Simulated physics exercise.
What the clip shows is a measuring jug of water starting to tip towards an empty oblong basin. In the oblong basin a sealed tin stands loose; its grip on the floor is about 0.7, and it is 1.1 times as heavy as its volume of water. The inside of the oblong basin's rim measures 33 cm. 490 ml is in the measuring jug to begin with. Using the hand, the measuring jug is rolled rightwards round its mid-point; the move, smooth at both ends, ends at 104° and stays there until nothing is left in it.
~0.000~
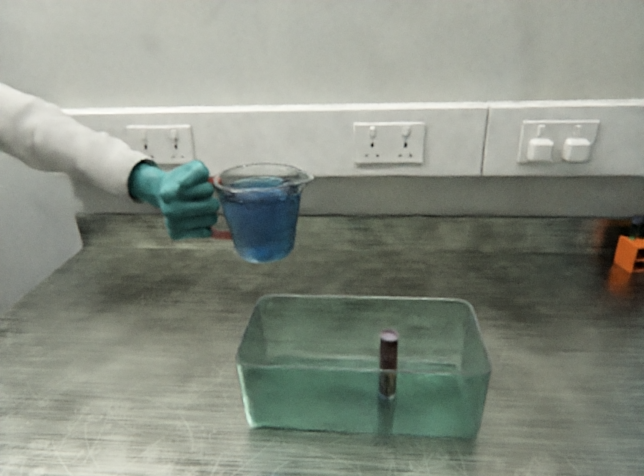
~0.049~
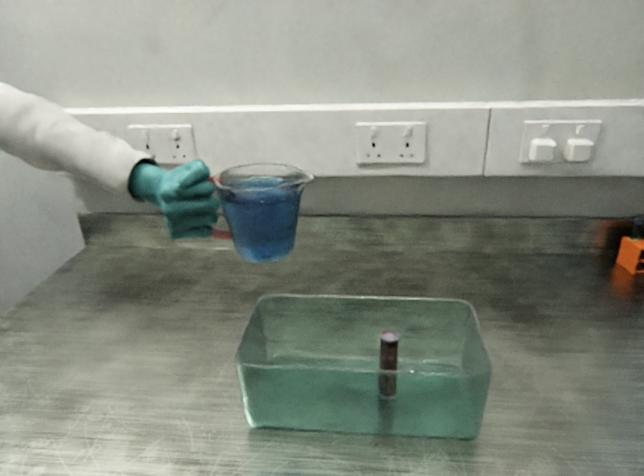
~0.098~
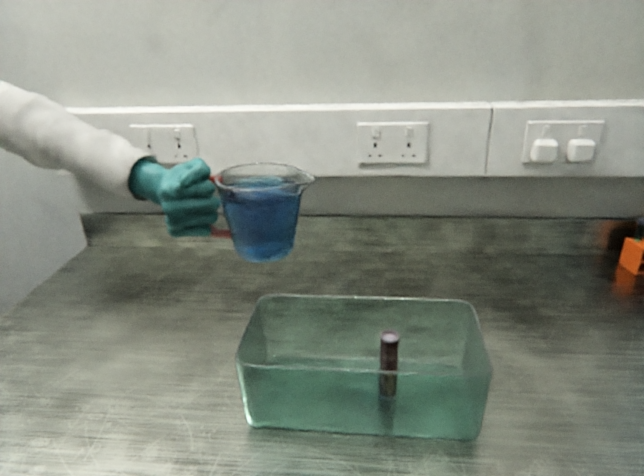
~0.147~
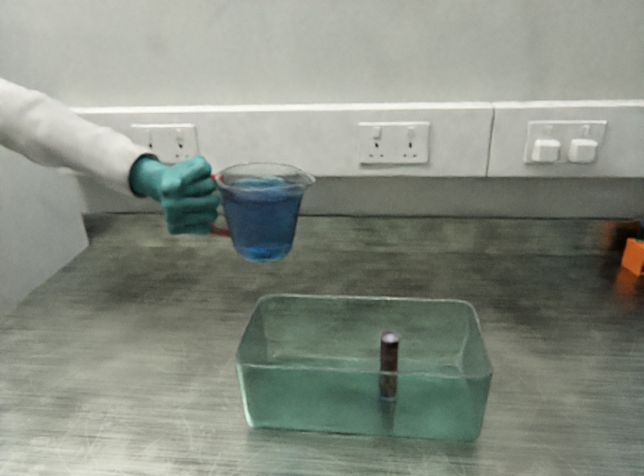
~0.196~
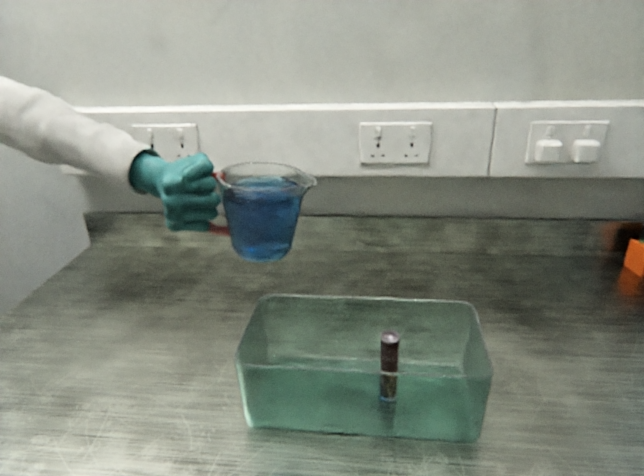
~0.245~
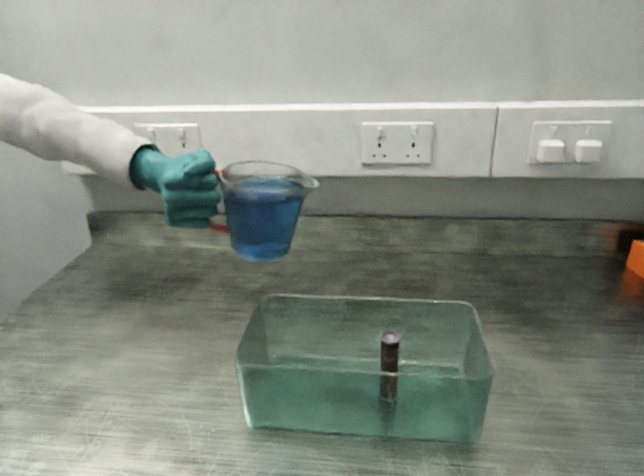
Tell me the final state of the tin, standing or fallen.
It tilts over.
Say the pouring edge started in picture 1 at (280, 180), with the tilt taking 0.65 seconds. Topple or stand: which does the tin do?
It does not tip.
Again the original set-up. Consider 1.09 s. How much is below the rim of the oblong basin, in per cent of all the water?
Roughly 60 per cent.
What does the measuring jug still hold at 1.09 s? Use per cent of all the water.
Around 18 in a hundred.
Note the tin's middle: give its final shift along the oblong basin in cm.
The tin's middle ends up about 6.5 cm along the basin.
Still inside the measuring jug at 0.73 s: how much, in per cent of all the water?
Portion remaining: Approx. 76 per cent.
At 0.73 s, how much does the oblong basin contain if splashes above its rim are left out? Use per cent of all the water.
5 %, more or less.
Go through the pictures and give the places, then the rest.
The first picture shows tilt 0°; pouring edge (313, 178); surface from (223, 187) to (301, 187); the oblong basin's rim runs from (248, 327) to (480, 334); the tin's top is at (389, 337).
The second picture shows tilt 0°; pouring edge (313, 178); surface from (224, 187) to (301, 187).
The third picture shows tilt 1°; pouring edge (314, 179); surface from (225, 186) to (301, 187).
The fourth picture shows tilt 3°; pouring edge (315, 180); surface from (225, 186) to (302, 188).
The fifth picture shows tilt 5°; pouring edge (317, 182); surface from (227, 185) to (304, 188).
The sixth picture shows tilt 8°; pouring edge (319, 185); surface from (229, 186) to (307, 188).
Then, 0.73 s in, the tilt is 58° and 76 per cent is still to pour; the tin stands where it began.
Then, 1.09 s in, the tilt is 94° and 19 per cent is still to pour; the tin lies on its side.
Then, 1.46 s in, the tilt is 104° and 0 per cent is still to pour; the tin lies on its side.
Then, 1.86 s in, the tilt is 104° and 0 per cent is still to pour; the tin lies on its side.
Finally, the tin lies on its side.
